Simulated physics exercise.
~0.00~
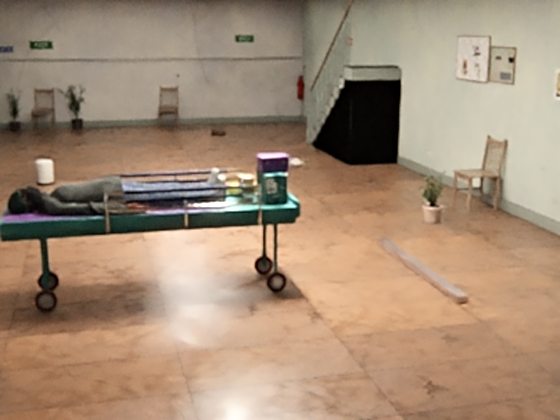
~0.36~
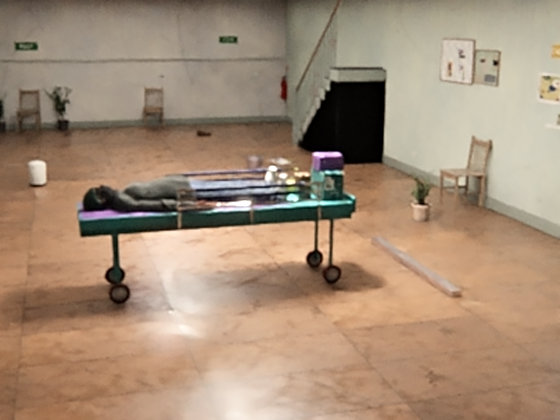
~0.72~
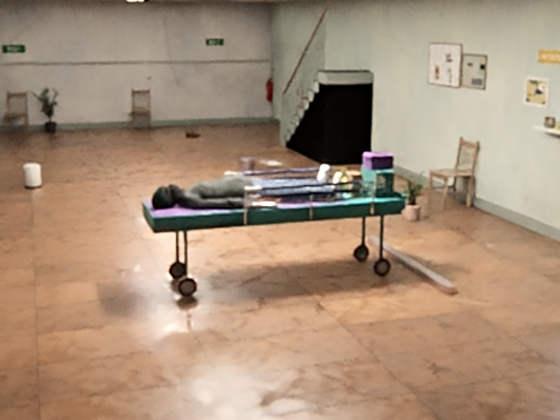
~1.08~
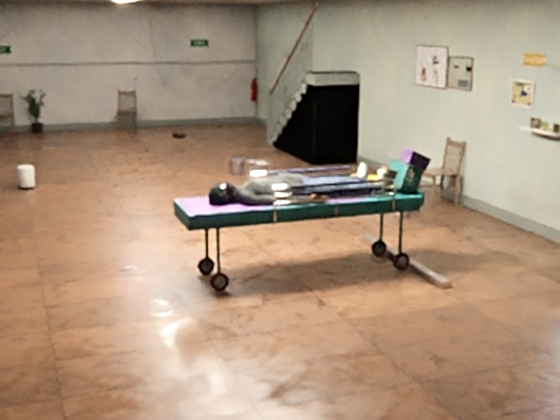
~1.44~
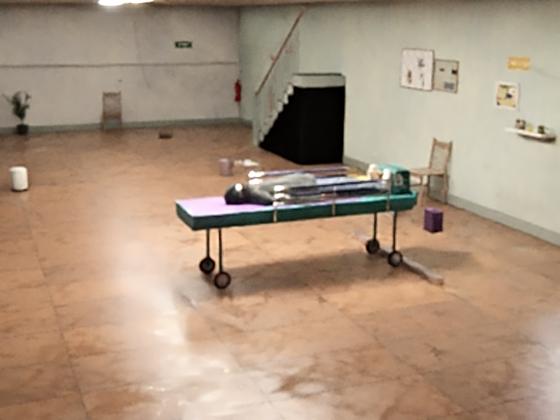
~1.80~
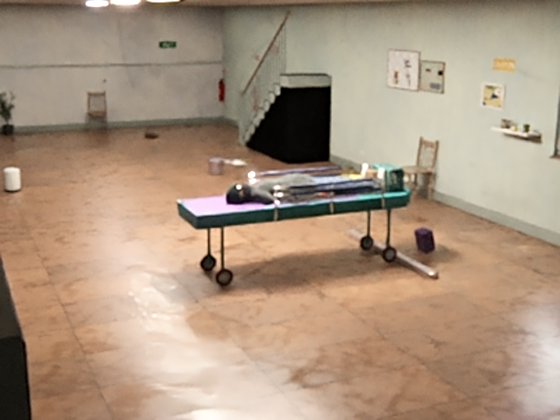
The footage shows a wheeled trolley carrying a limp, dark figure and several items rolling rightward across a tiled hall towards a low sill, where it stops; the purple case tips off the far end and drops to the floor, while the figure and teal holdall stay aboard.
